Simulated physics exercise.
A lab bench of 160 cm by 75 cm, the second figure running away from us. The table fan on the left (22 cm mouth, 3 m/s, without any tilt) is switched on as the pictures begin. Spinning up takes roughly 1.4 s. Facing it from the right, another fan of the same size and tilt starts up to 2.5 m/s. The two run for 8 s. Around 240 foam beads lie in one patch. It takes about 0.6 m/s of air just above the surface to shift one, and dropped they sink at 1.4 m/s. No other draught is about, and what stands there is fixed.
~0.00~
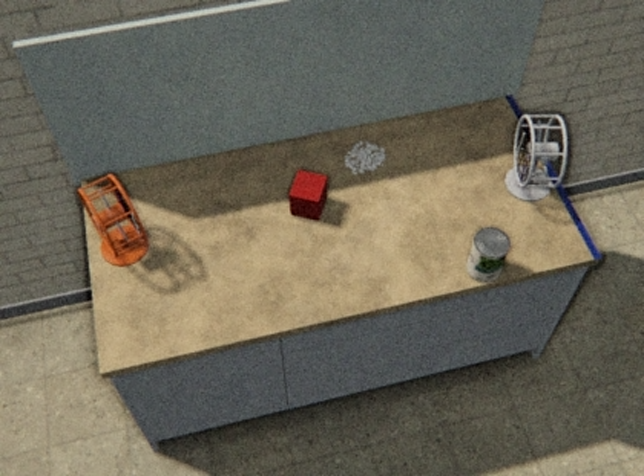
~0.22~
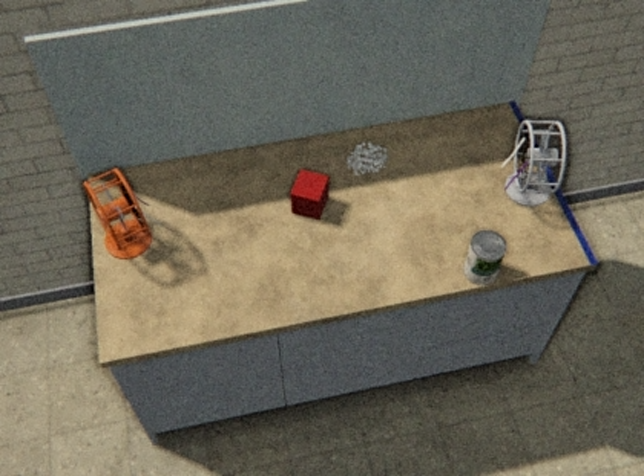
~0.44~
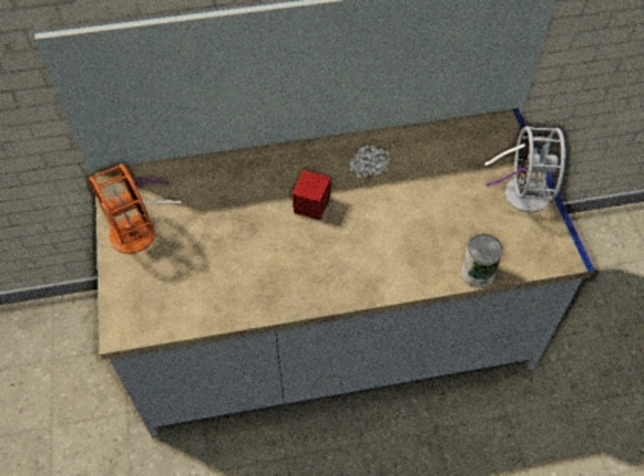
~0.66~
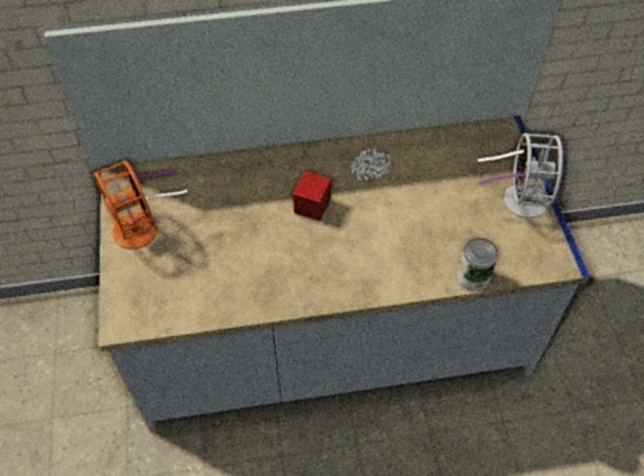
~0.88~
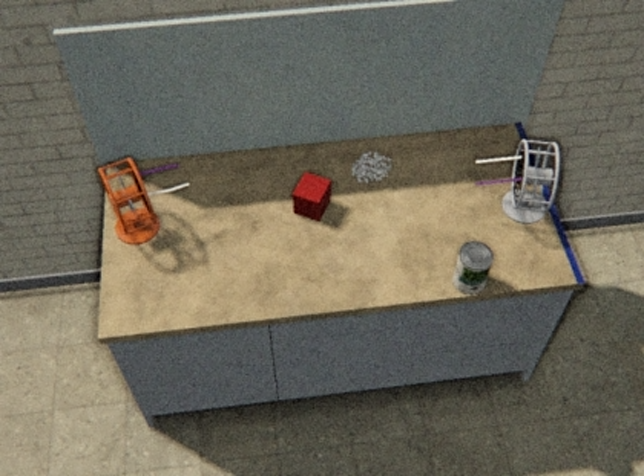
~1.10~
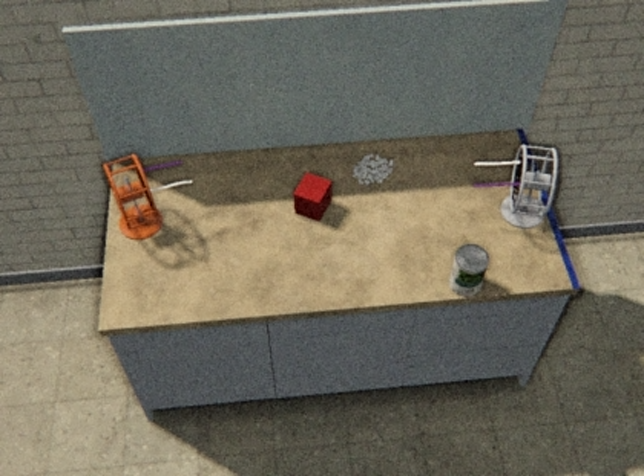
A lab bench with a tan top and grey-blue front stands against a brick wall and a grey panel, seen from above at a slant. An orange table fan at left faces a pale one at right, with a red block, a patch of whitish beads and a tin between them. Pale and purple strips begin streaming inward from both fans while the beads stay still and the camera drifts slightly.
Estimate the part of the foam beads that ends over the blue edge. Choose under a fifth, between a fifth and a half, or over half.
Of the foam beads, over half end over the blue edge.
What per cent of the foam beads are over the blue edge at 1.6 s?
Near 0 %.
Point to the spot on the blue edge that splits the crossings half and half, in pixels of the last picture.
At about (526, 139).
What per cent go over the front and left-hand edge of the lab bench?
About 5 % front, 0 % left-hand.
After 1.6 s the count stands so, 0 % are over the blue edge; the middle of those left on the top is near (424, 157).
After 2.6 s the count stands so, 80 % are over the blue edge.
After 4.4 s the count stands so, 83 % are over the blue edge.
After 8.0 s, at the end, 83 % are over the blue edge.
